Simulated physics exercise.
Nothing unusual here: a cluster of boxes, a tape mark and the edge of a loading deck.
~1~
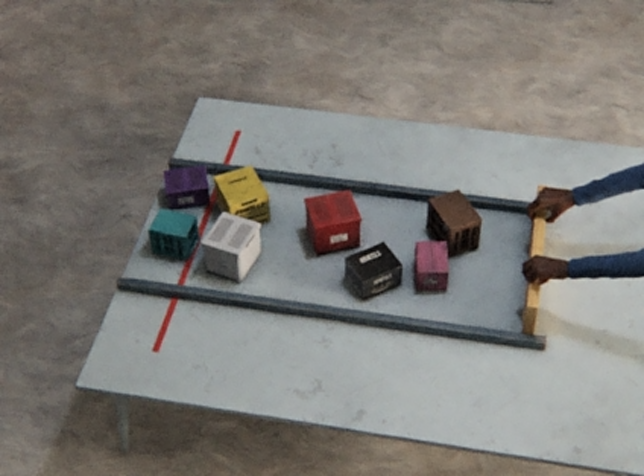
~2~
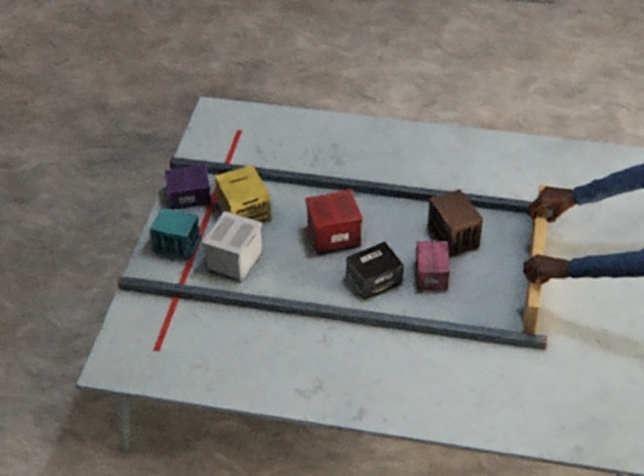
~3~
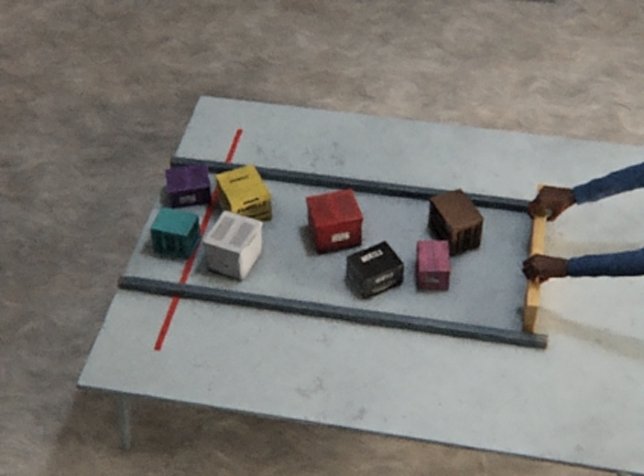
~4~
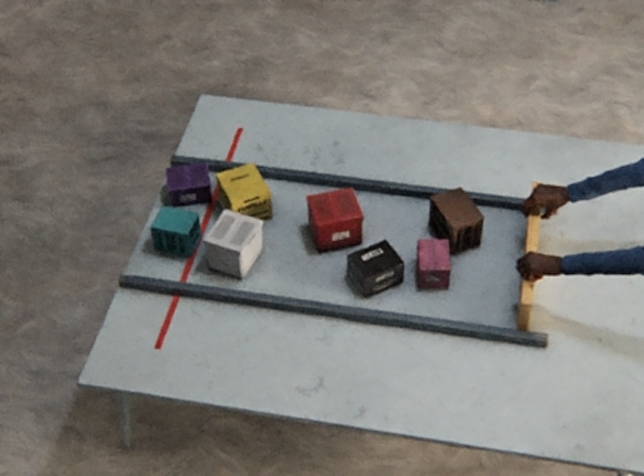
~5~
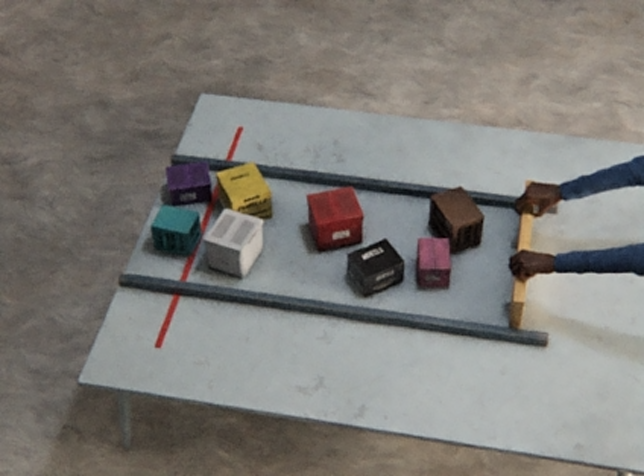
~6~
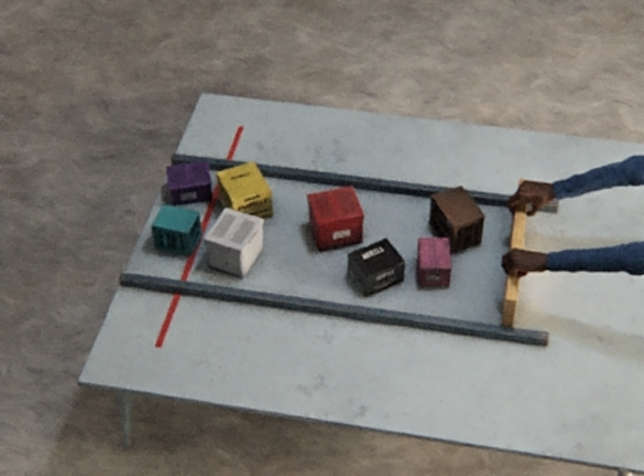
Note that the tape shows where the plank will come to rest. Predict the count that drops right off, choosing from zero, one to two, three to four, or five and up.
The count is three to four.
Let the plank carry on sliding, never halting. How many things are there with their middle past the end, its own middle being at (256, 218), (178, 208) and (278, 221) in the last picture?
The numbers are 1, 6 and 0.
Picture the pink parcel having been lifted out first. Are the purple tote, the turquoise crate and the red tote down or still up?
Purple tote goes down, turquoise crate goes down, red tote stays put.
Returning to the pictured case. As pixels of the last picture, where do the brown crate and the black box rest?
Near (199, 179) and (138, 251).
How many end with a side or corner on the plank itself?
It's 2.
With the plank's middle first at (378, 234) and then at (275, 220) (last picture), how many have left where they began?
By then 4, and 8.
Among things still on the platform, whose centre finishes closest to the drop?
Nearest at the end: The yellow box.
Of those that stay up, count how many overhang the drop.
Tally: 3.
Soon after, none off yet; purple tote at rest near (190, 184); turquoise crate at rest near (177, 230); yellow box at rest near (245, 195).
Then, none off yet; purple tote moving near (188, 183); turquoise crate moved a little near (168, 228); yellow box moved a little near (237, 186).
By the end, the number that fall off is three or four; fallen, white tote, turquoise crate and purple tote.
